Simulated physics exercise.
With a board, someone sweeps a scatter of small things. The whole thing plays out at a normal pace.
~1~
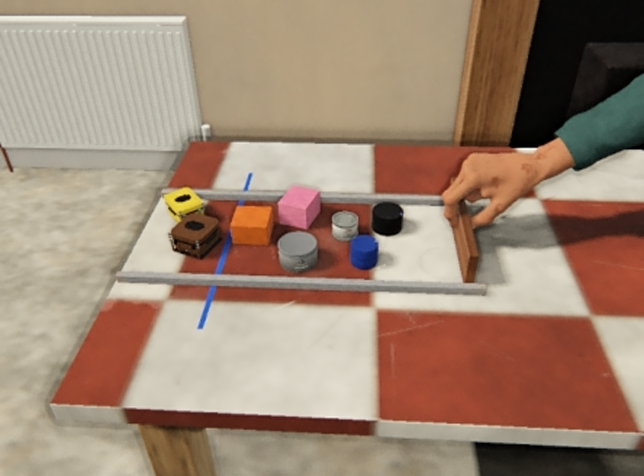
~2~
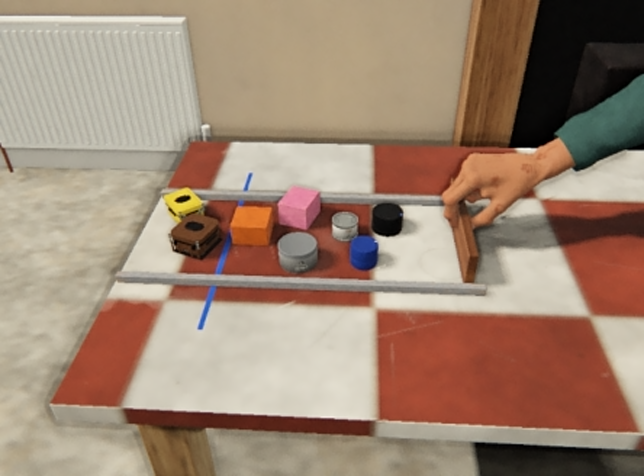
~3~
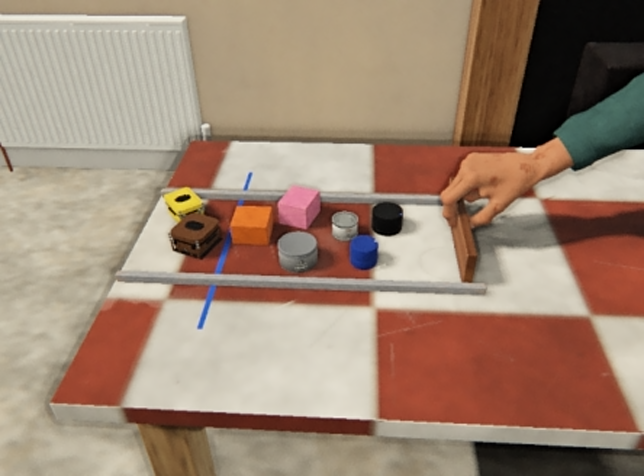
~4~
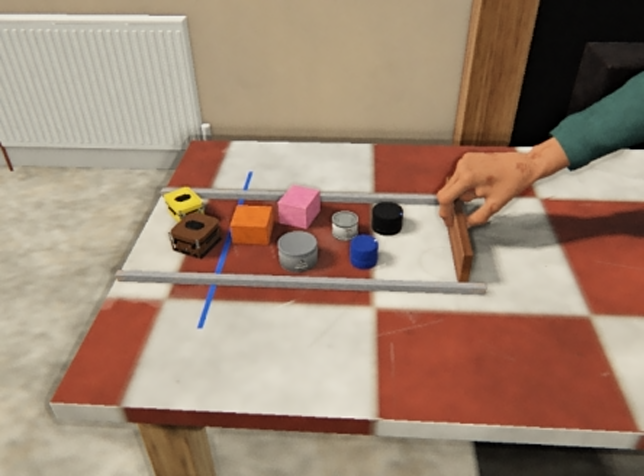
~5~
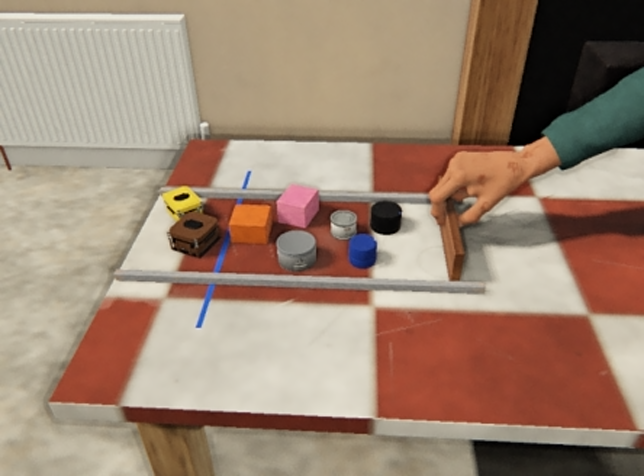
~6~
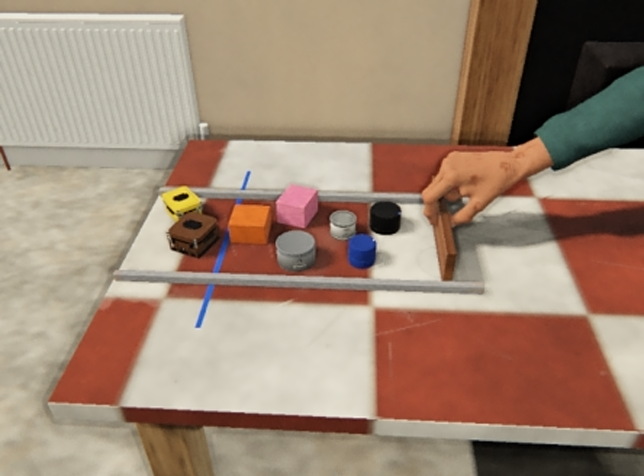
A hand in a green sleeve held a wooden board upright at the right of a checkered table, then slid it slightly left toward some small blocks, cases and round pieces, which stayed put.
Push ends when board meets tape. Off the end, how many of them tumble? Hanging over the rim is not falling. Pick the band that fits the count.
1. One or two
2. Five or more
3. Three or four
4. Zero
(4) Zero.
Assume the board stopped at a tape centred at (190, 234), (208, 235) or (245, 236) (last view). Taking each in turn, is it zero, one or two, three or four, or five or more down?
Taking the tapes one at a time, the count is 1 or 2, then either one or two, then zero.
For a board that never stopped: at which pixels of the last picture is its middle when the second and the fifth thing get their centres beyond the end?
Its middle is around (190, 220) and later (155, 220).
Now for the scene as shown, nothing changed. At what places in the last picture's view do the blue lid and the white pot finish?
The blue lid ends at (206, 249) and the white pot at (213, 235).
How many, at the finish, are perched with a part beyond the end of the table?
I get 1.
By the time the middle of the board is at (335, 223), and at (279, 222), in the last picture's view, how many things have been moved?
I make it 5 at the first spot and 7 at the other.
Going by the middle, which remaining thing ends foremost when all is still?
The brown case.
A little later, none off yet; yellow case at rest near (183, 207); brown case at rest near (194, 234); orange block at rest near (251, 224).
Next, none off yet; yellow case at rest near (183, 207); brown case at rest near (194, 234); orange block shifted a little near (240, 227).
When it is over, the number that fall off is zero.
